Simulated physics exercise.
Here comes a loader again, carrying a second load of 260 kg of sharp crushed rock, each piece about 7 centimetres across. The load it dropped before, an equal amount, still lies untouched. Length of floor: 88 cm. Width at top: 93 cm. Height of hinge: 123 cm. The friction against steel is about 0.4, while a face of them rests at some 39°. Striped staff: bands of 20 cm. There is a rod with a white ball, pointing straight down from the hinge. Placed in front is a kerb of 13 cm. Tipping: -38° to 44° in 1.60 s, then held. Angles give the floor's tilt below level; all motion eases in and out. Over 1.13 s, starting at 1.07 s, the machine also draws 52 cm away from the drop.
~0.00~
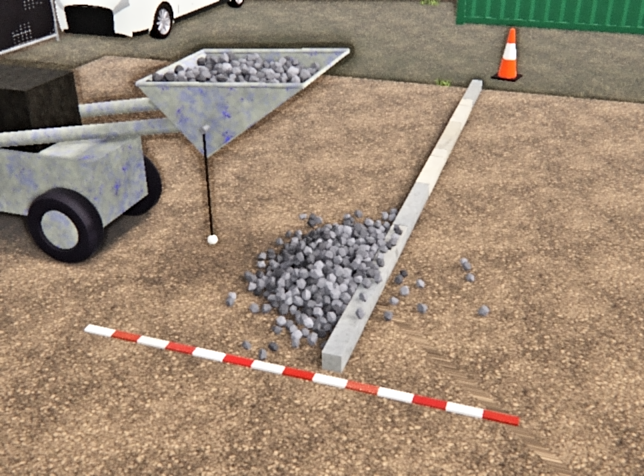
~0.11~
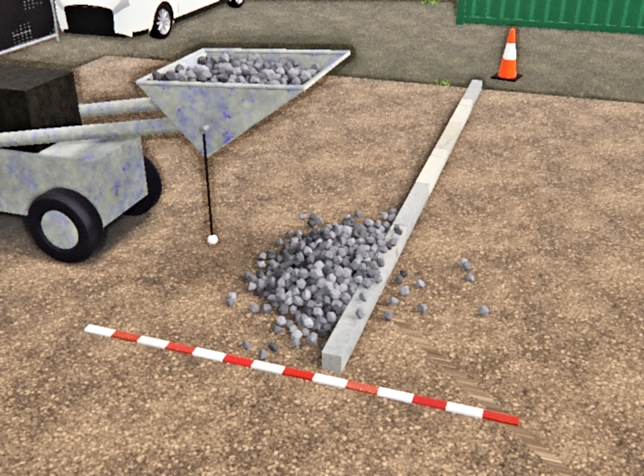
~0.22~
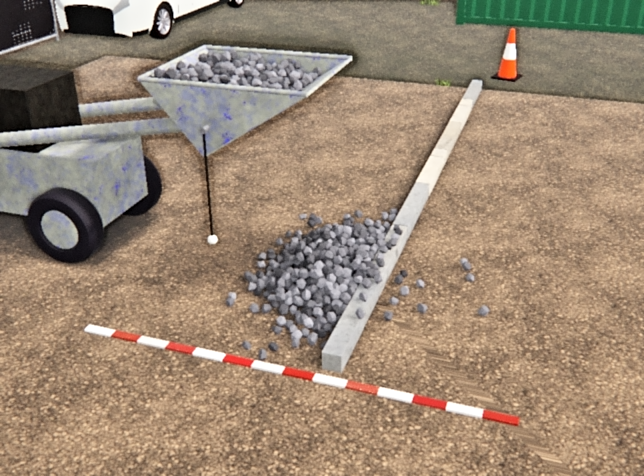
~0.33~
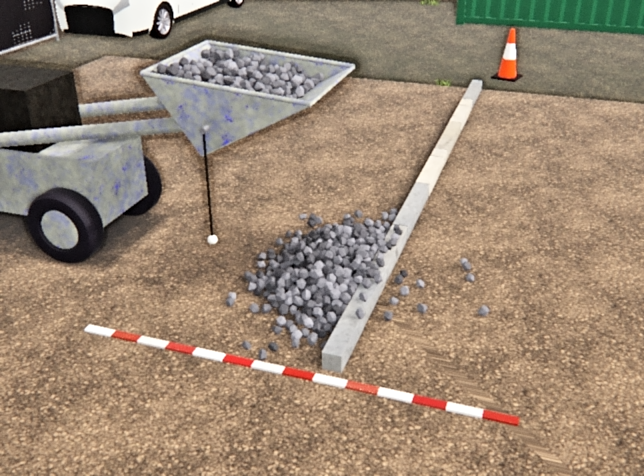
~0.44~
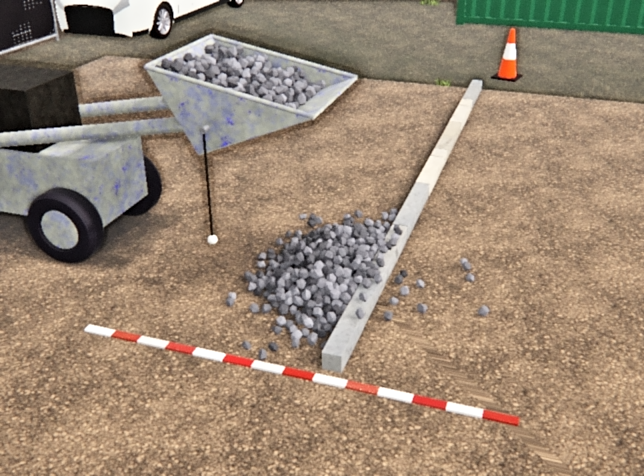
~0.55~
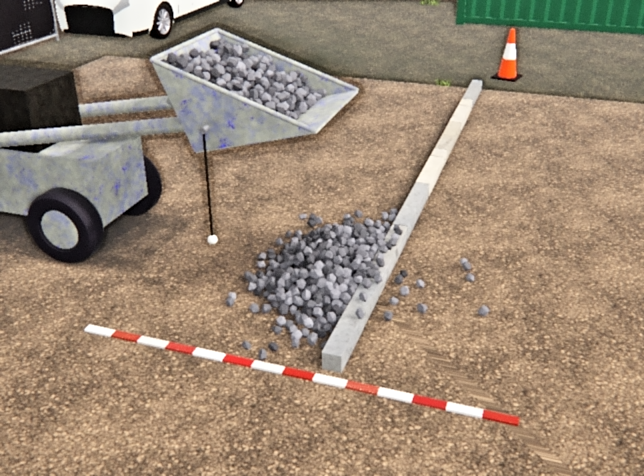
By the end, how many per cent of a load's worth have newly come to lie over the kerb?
About 0 per cent have newly come to lie there.
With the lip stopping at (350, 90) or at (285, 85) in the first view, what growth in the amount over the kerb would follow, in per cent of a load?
The first would add around 20 per cent, the second around 0 per cent.
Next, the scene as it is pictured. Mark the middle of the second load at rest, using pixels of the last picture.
Centre: Approx. (285, 252).
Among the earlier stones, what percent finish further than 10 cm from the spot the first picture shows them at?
Close to 5 in a hundred of them.
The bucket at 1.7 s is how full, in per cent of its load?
Roughly 20 per cent is still inside.
After 1.2 s the floor is at 31°; in per cent of one load, 100 in the bucket, 98 on this side of the kerb, 2 over the kerb; the foremost stones are at (441, 289).
After 1.7 s the floor is at 44°; in per cent of one load, 19 in the bucket, 179 on this side of the kerb, 2 over the kerb; the foremost stones are at (441, 289).
After 2.7 s the floor is at 44°; in per cent of one load, 0 in the bucket, 198 on this side of the kerb, 2 over the kerb; the foremost stones are at (448, 286).
After 5.1 s the floor is at 44°; in per cent of one load, 0 in the bucket, 198 on this side of the kerb, 2 over the kerb; the foremost stones are at (448, 286). Net gain over the kerb, 0.
